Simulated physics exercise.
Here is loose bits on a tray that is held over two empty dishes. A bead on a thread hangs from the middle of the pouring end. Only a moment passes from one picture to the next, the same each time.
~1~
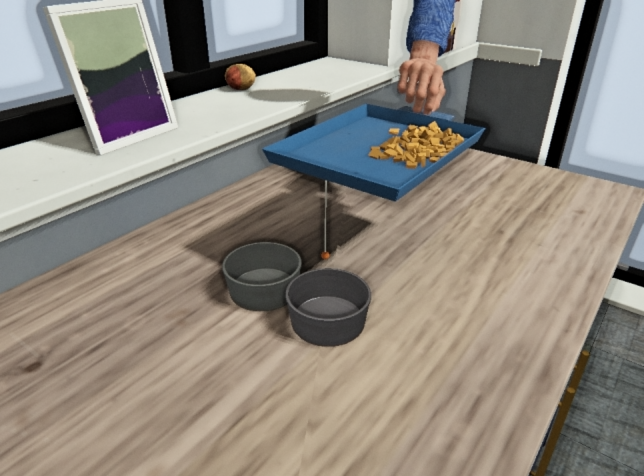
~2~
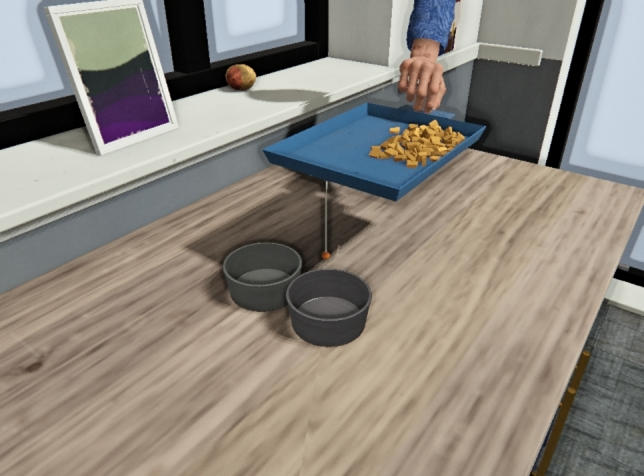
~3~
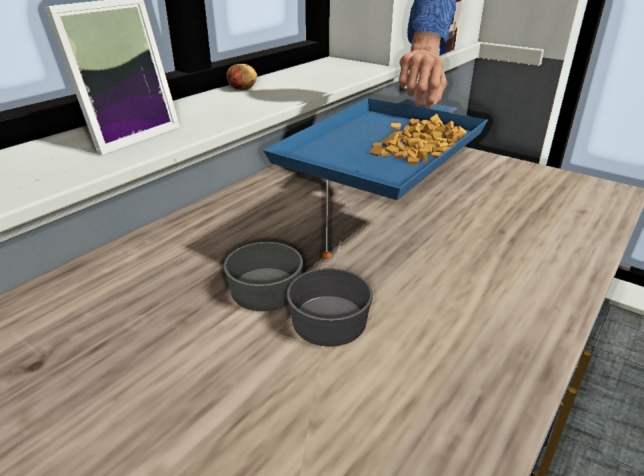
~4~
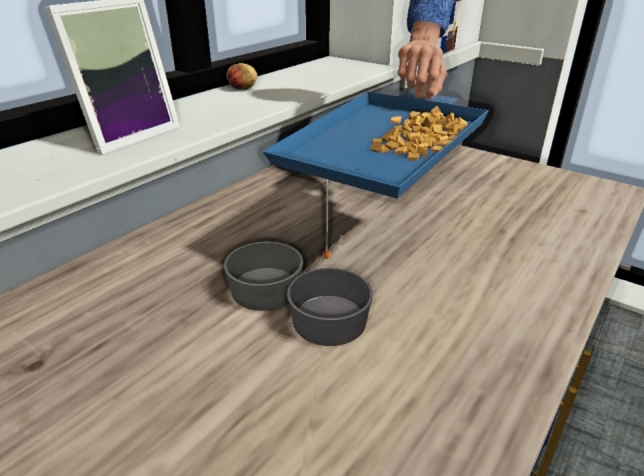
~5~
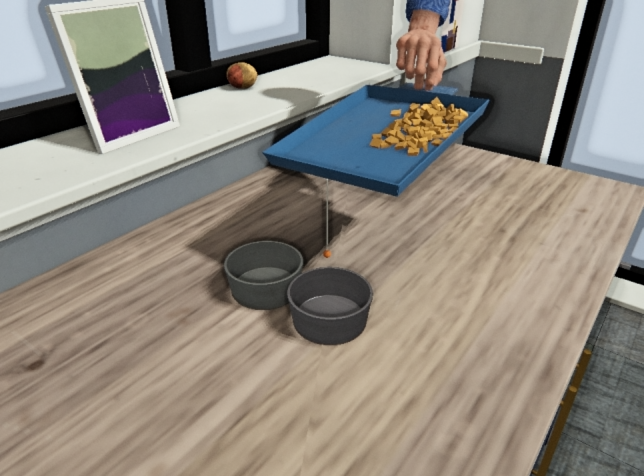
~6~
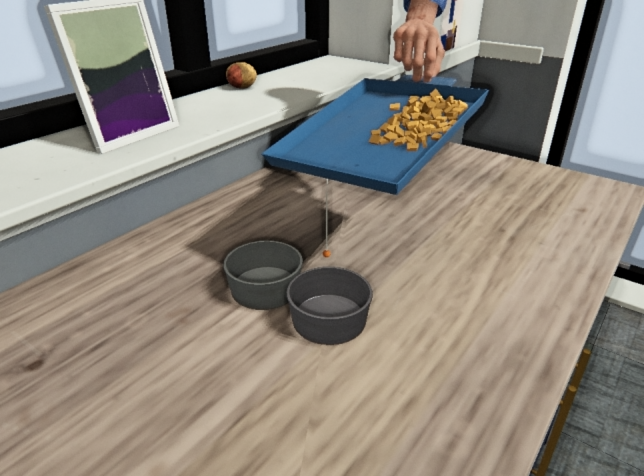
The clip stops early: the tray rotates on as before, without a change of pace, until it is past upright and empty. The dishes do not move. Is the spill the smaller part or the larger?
Caught overall: The larger part.
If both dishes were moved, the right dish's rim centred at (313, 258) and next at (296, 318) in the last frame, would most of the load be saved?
One: Above a half. Two: The smaller part.
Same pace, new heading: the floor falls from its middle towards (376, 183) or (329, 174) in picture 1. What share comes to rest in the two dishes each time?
Near 20 % and 90 %.
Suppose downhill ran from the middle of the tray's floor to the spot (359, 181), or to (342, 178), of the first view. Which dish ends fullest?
In turn: The dish on the right; the right dish.
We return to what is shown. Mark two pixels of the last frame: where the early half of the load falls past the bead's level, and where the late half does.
The first part at (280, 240); the rest at (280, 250).
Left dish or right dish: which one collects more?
That is the left-hand dish.
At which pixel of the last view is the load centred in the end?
Close to (269, 282).
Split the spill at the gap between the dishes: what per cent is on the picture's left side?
Close to 50 per cent.
Soon after the last picture, tray tipped steeply; most on the tray; a stray few outside both; a small part in the air.
A little later, tray tipped right over; most on the tray; a stray few in the right dish; a small part in the left dish; a small part outside both; a stray few in the air.
Later still, tray tipped past a quarter turn; a small part in the right dish; most in the left dish; a small part outside both.
At rest, tray tipped past a quarter turn; a small part in the right dish; most in the left dish; a small part outside both.
